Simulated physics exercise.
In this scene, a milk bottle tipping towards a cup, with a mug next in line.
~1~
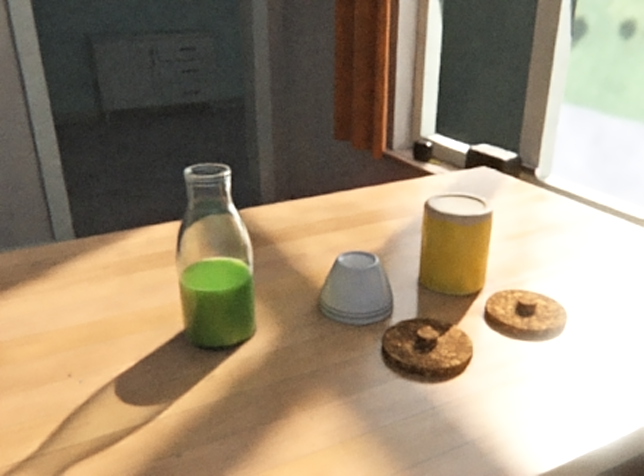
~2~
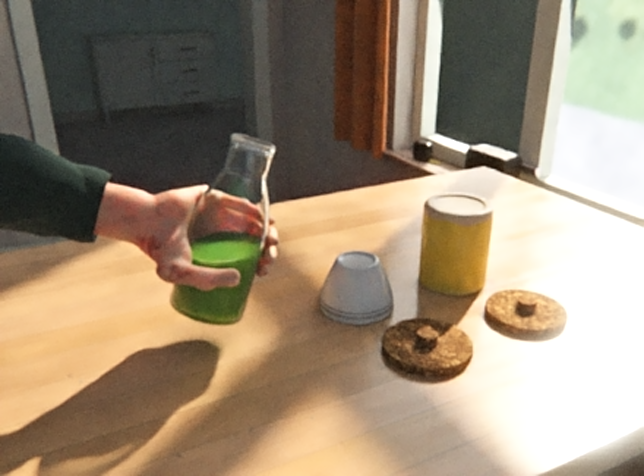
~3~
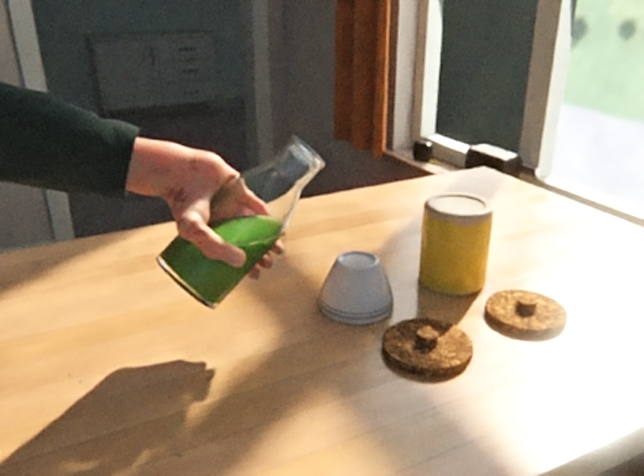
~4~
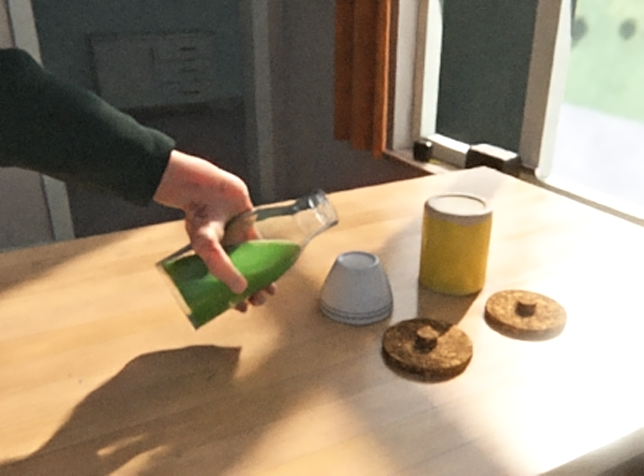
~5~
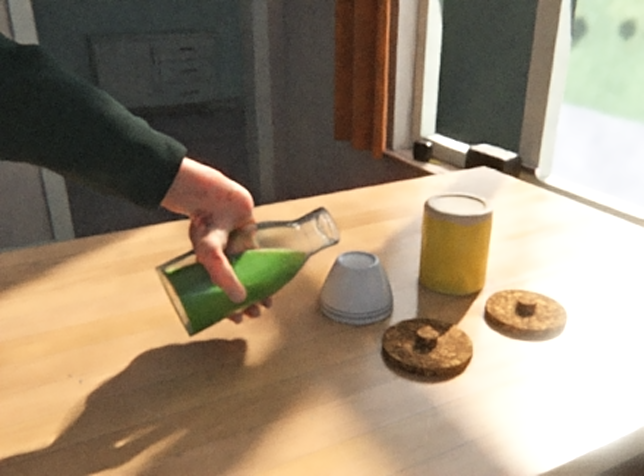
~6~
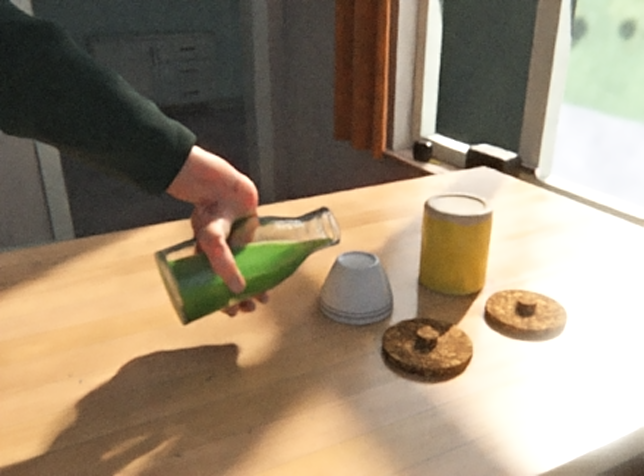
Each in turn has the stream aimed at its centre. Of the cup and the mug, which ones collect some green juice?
The cup is going to let it slide off the outside; the mug is going to let it slide off the outside.
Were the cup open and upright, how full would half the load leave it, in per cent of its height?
Level: Approx. 75 % of height.
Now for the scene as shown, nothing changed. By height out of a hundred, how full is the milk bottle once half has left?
I'd guess around 20 in a hundred.
Shortly, it runs off the upturned base of the cup.
Then, it runs off the upturned base of the mug.
At the finish, the cup is empty, in a puddle; the mug is empty, in a puddle.
